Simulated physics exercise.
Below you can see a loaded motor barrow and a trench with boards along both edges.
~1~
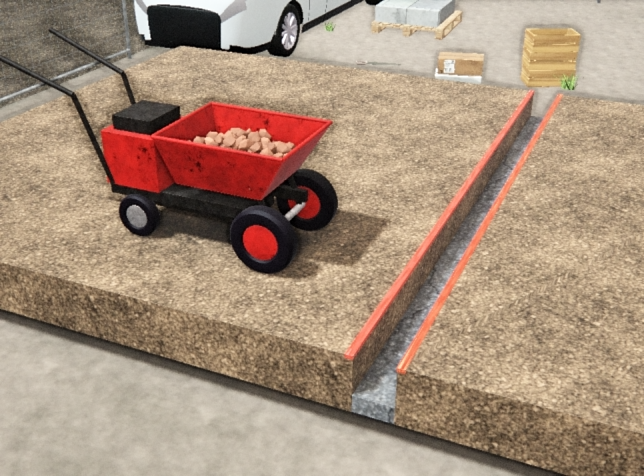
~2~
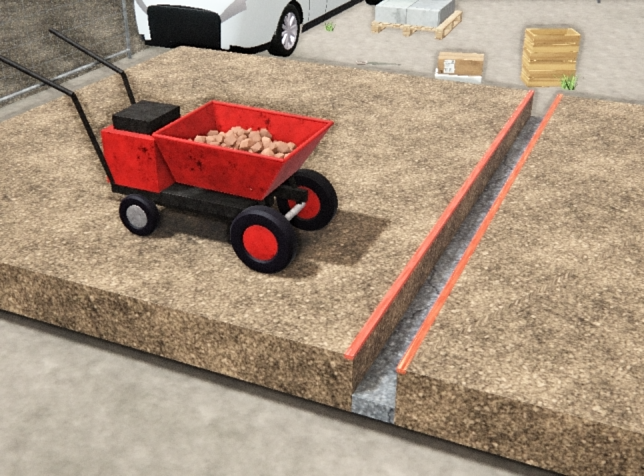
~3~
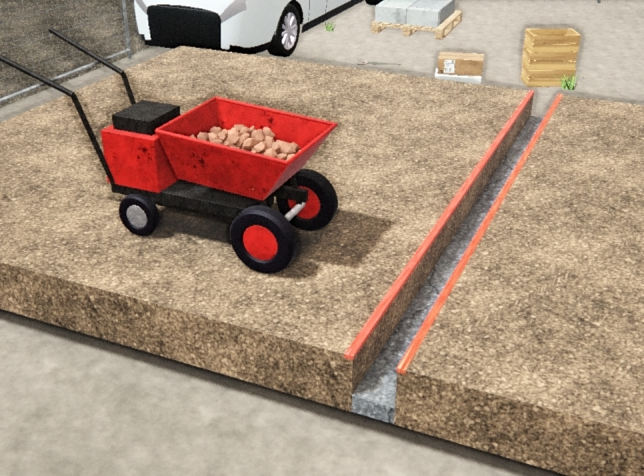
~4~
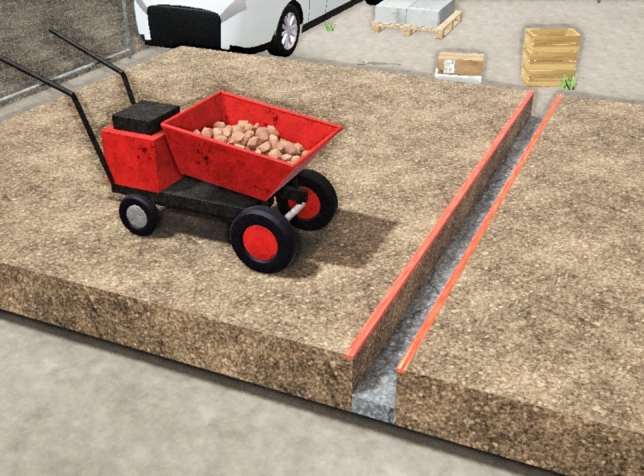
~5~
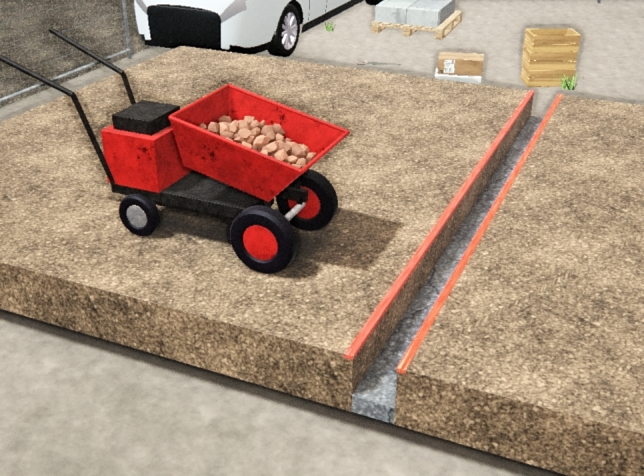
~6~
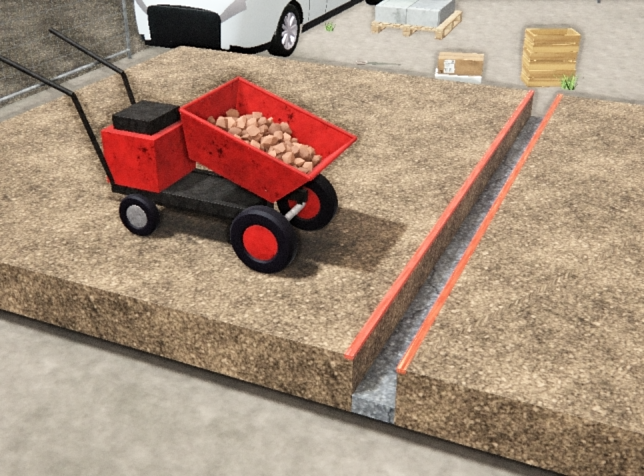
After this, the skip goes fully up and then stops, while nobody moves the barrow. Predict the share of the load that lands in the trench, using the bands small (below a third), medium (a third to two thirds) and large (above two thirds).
Medium.
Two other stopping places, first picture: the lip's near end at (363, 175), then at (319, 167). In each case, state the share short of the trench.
First try: Some 0 %; second try: 0 %.
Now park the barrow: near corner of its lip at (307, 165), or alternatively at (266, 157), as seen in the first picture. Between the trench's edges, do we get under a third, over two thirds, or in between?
First spot: Beyond two thirds; second spot: Under a third.
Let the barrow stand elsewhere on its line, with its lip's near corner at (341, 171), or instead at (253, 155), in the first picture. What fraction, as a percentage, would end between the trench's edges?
60 per cent, then 20 per cent.
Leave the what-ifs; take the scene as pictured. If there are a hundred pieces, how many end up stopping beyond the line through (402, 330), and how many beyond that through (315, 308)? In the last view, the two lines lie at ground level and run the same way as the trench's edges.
That's 20 in a hundred for the first and 90 in a hundred for the second.
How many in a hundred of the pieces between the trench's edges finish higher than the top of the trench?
The answer is close to 0 per cent.
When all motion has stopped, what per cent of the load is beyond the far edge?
I'd say around 0 per cent of the load.
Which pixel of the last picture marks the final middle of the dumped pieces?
The centre settles at about (414, 290).
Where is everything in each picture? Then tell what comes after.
In the first frame, lip of the skip near (283, 160), level; top of the load near (246, 148), lumps of rubble; first edge of the trench near (372, 322); far edge near (421, 334), the trench under half as wide as the skip, and about as deep as wide.
In the second frame, lip of the skip near (284, 161), level; top of the load near (247, 147).
In the third frame, lip of the skip near (288, 163), tipped barely; top of the load near (233, 140).
In the fourth frame, lip of the skip near (294, 167), tipped a little; top of the load near (232, 142).
In the fifth frame, lip of the skip near (302, 172), tipped a little; top of the load near (237, 139).
In the sixth frame, lip of the skip near (310, 179), tipped clearly; top of the load near (228, 135); first edge of the trench near (372, 322); far edge near (421, 334).
Shortly afterwards, skip tipped steeply; the whole lot in the skip.
Next, skip tipped steeply; all but a few in the skip; a little short of the trench; only a few falling.
Some moments later, skip tipped right over; near a third in the skip; near a third short of the trench; near a third in or heaped over the trench.
In the end, skip tipped right over; a little in the skip; near a third short of the trench; near half in or heaped over the trench; none at all beyond it.
